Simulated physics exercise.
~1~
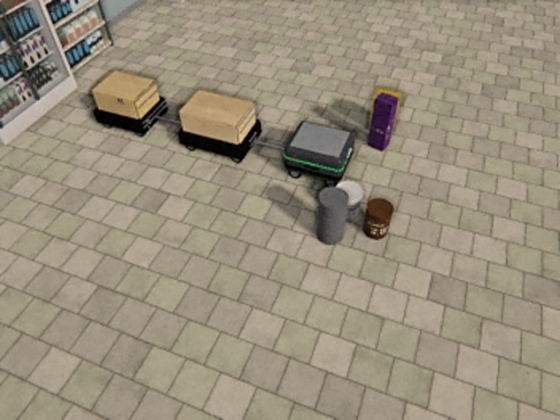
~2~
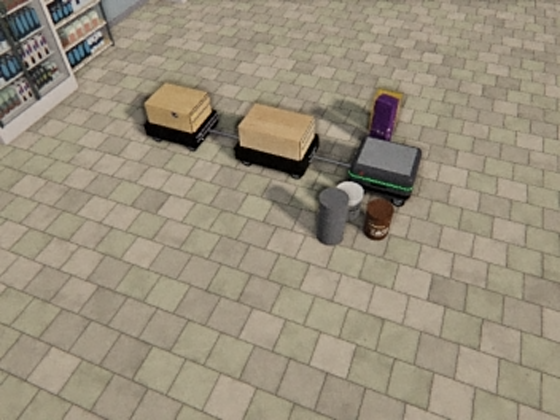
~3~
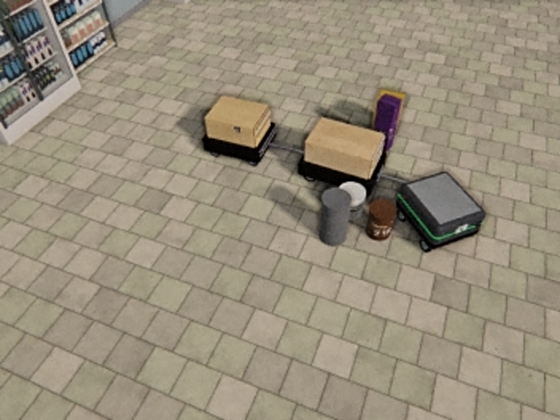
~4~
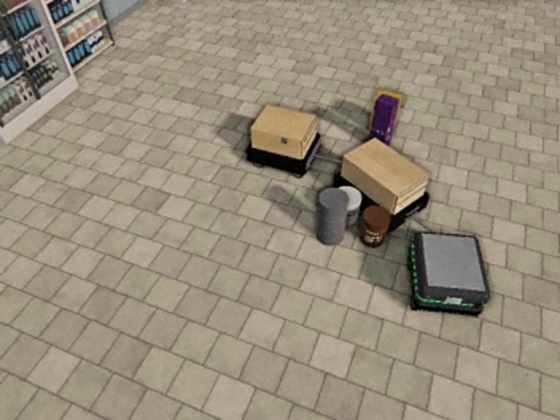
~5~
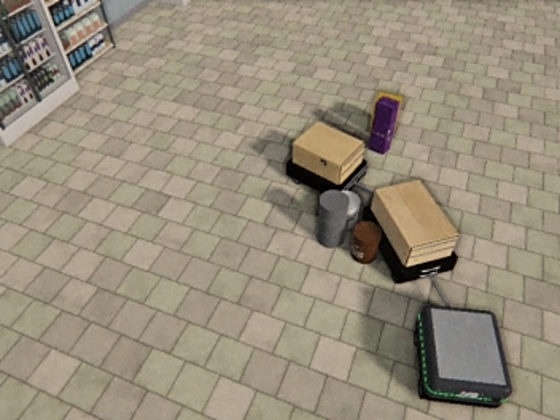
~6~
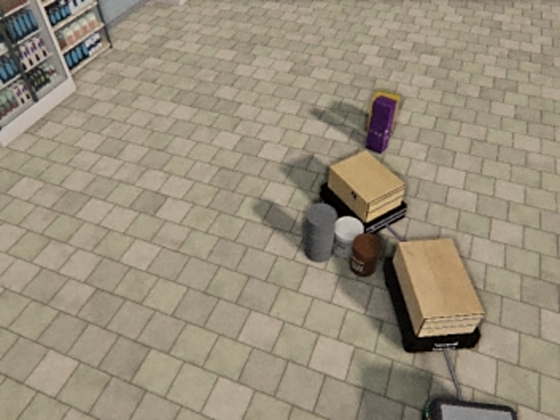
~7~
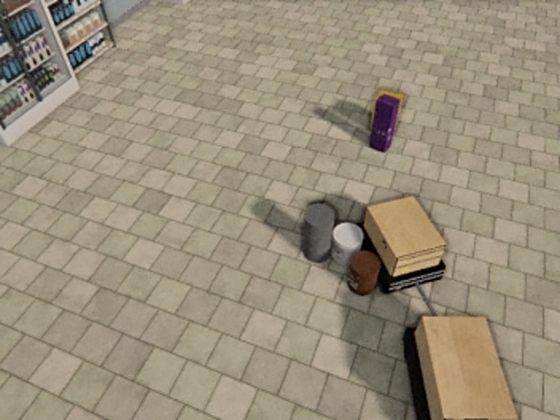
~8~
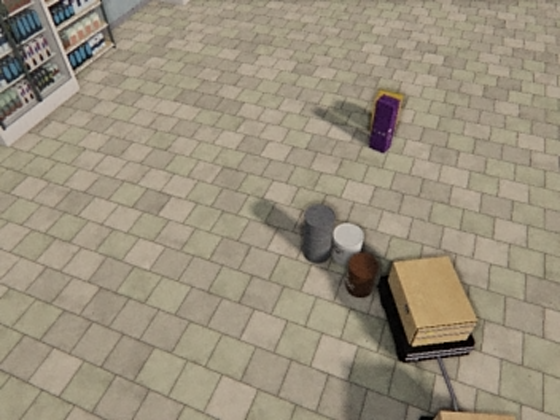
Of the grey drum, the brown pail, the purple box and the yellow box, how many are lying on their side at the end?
None of them are. The grey drum and the brown pail get pushed along the floor but stay upright, and the purple and yellow boxes remain standing in place.
